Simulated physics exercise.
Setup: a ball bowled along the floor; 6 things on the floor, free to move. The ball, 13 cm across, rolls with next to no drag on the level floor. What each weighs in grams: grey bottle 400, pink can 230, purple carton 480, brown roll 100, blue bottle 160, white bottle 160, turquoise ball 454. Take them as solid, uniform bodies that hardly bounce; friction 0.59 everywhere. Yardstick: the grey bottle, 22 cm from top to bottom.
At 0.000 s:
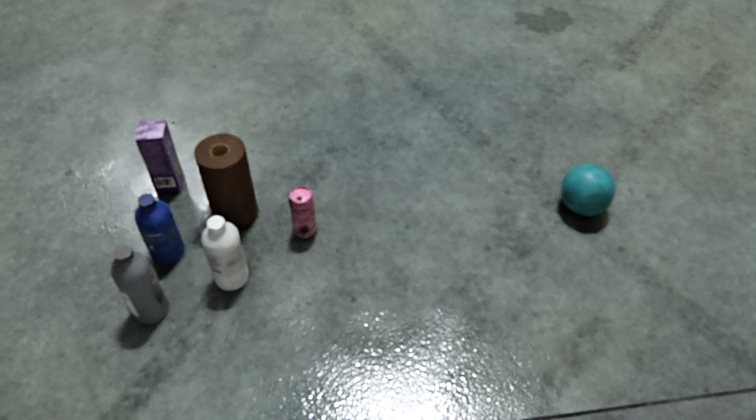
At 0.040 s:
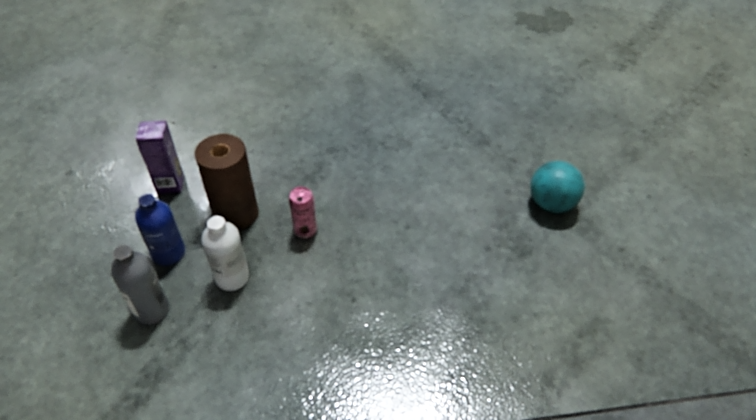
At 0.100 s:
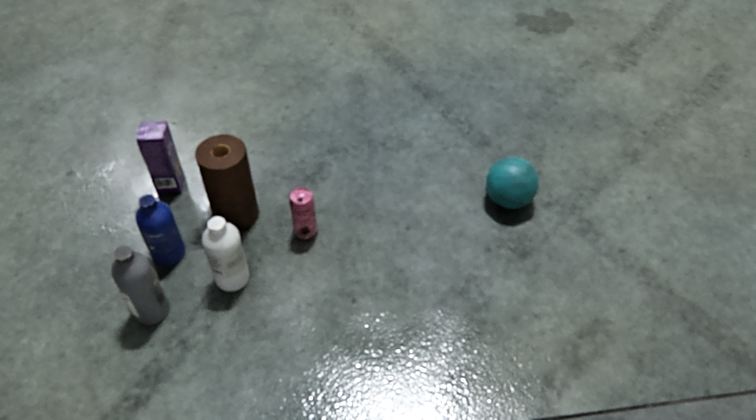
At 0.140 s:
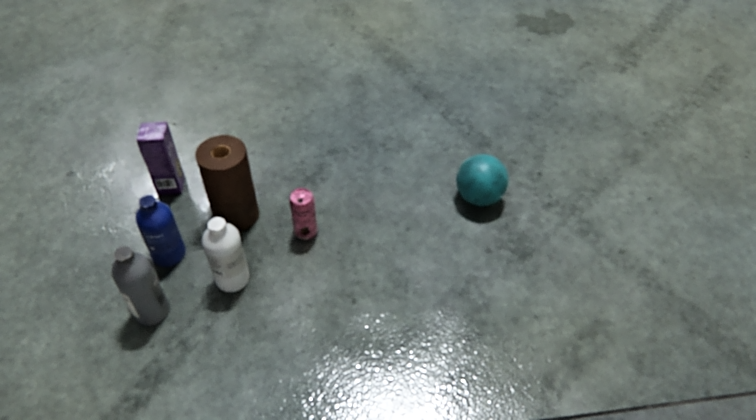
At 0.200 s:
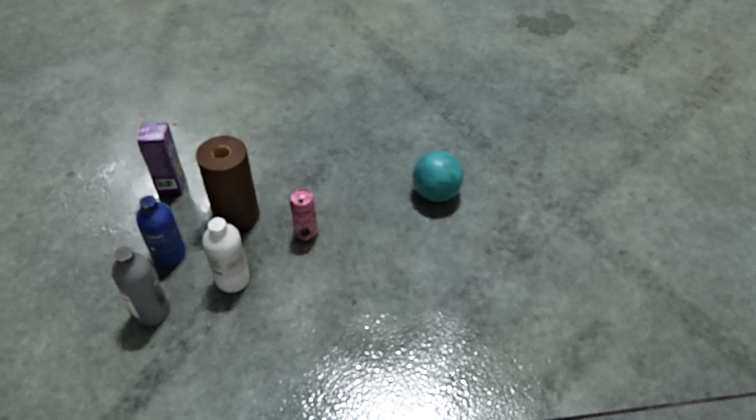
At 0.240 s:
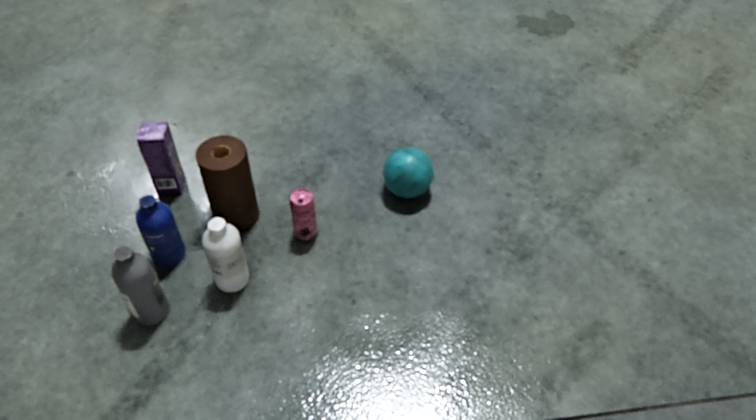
Turquoise ball rolling from right to left across a grey floor towards a standing group of bottles, roll, carton and pink can.
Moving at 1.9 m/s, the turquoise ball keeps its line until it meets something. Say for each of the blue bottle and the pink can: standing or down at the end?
Blue bottle: Standing, pink can: Standing.
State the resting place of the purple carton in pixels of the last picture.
Its middle comes to rest around (172, 202).
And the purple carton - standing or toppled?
Well, the purple carton tumbles down.
After 0.74 s, 123 cm rolled; turquoise ball near (138, 115); purple carton leaning 16°.
After 1.34 s, 189 cm rolled; purple carton leaning 74°.
By the end (1.8 s), tipped over on the floor, purple carton; the other 5 in place, give or take 8 cm. Seen from the same camera at the end, blue bottle near (159, 229), pink can near (304, 216).
